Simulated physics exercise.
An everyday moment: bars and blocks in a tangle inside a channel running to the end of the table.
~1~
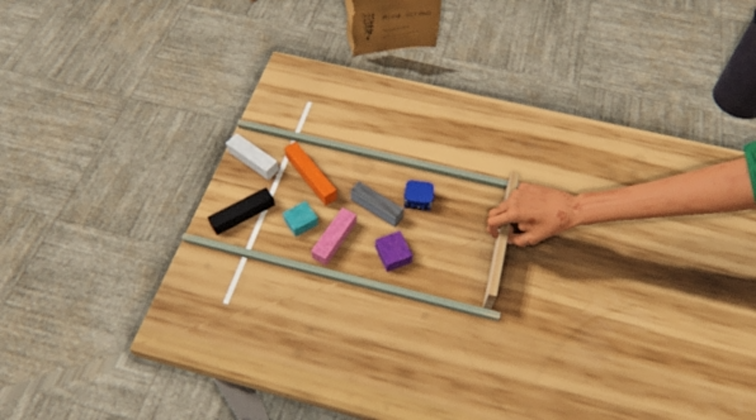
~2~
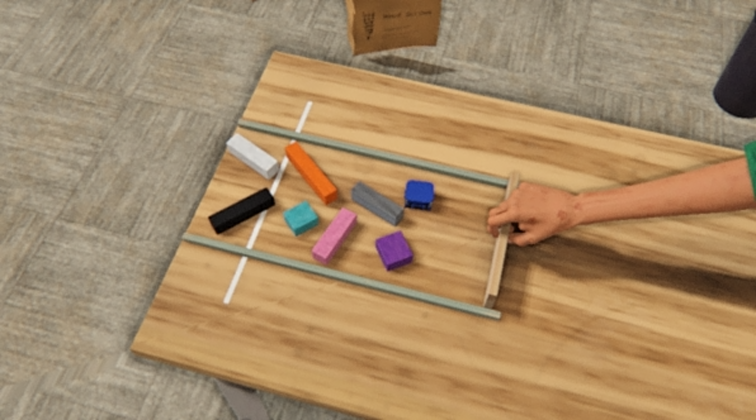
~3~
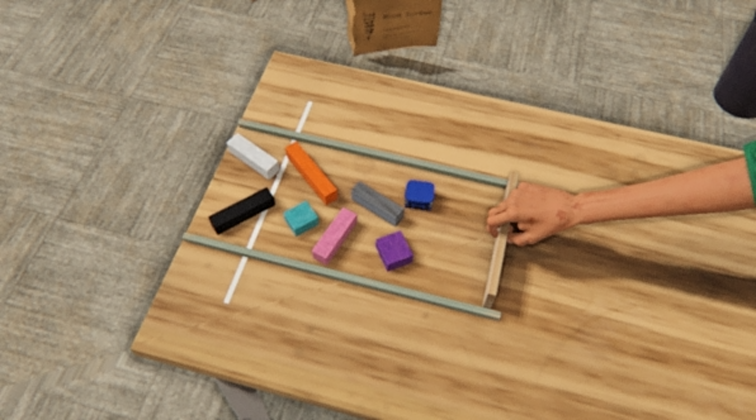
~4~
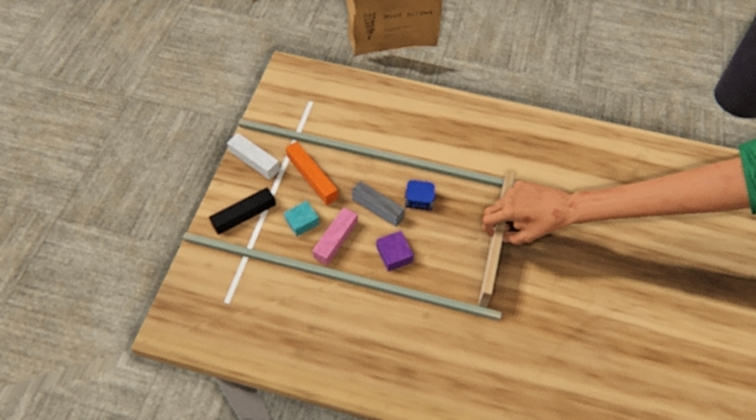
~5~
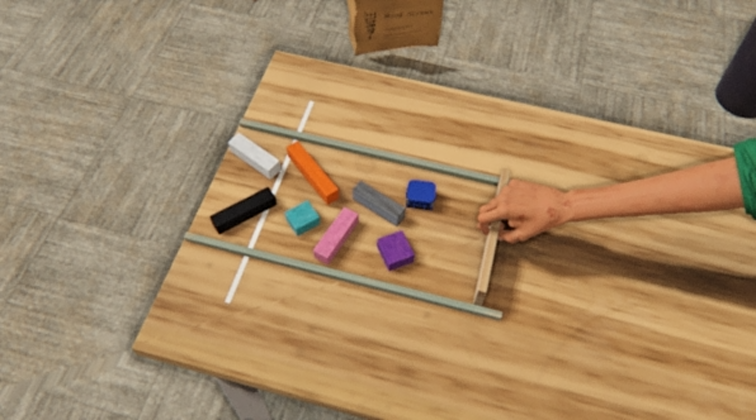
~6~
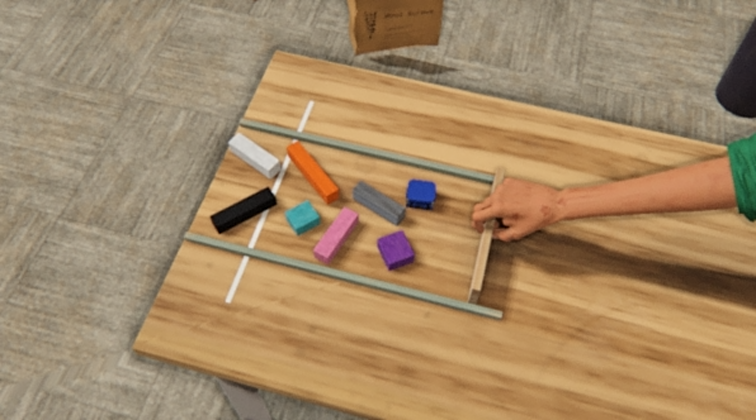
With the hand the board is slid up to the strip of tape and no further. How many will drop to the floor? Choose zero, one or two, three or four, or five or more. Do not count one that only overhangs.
One or two.
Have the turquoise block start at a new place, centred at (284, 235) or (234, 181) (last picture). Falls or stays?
Taken in order, it keeps its place and then does not stay.
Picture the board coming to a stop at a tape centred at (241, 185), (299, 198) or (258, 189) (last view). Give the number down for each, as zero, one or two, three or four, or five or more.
Counts as listed: Five or more / none / three or four.
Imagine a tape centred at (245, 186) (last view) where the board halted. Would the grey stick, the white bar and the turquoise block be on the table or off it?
Lab note - grey stick not toppled, white bar toppled, turquoise block toppled.
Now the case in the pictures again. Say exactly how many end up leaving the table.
The count is 1.
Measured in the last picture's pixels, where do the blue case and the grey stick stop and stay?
(280, 142) and (262, 163).
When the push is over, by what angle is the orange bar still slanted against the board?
About 35°.
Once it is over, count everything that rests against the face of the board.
In total, 3.
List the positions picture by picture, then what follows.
In the first picture, white bar (253, 157); black stick (242, 211); orange bar (310, 173); board (502, 239); tape (272, 193).
In the second picture, black stick (242, 211); board (502, 239).
In the third picture, orange bar (311, 173); turquoise block (301, 219).
In the fourth picture, white bar (254, 156); purple block (395, 251).
In the fifth picture, black stick (244, 210); blue case (421, 195).
In the sixth picture, white bar (255, 156); black stick (244, 210); orange bar (312, 172); board (487, 234); tape (274, 192).
Soon after, none off yet; white bar at rest near (255, 156); black stick at rest near (244, 210); orange bar at rest near (312, 172).
After that, none off yet; white bar at rest near (255, 156); black stick moving near (242, 208); orange bar displaced a little near (301, 173).
In the end, the number that fall off is one or two; gone, black stick.
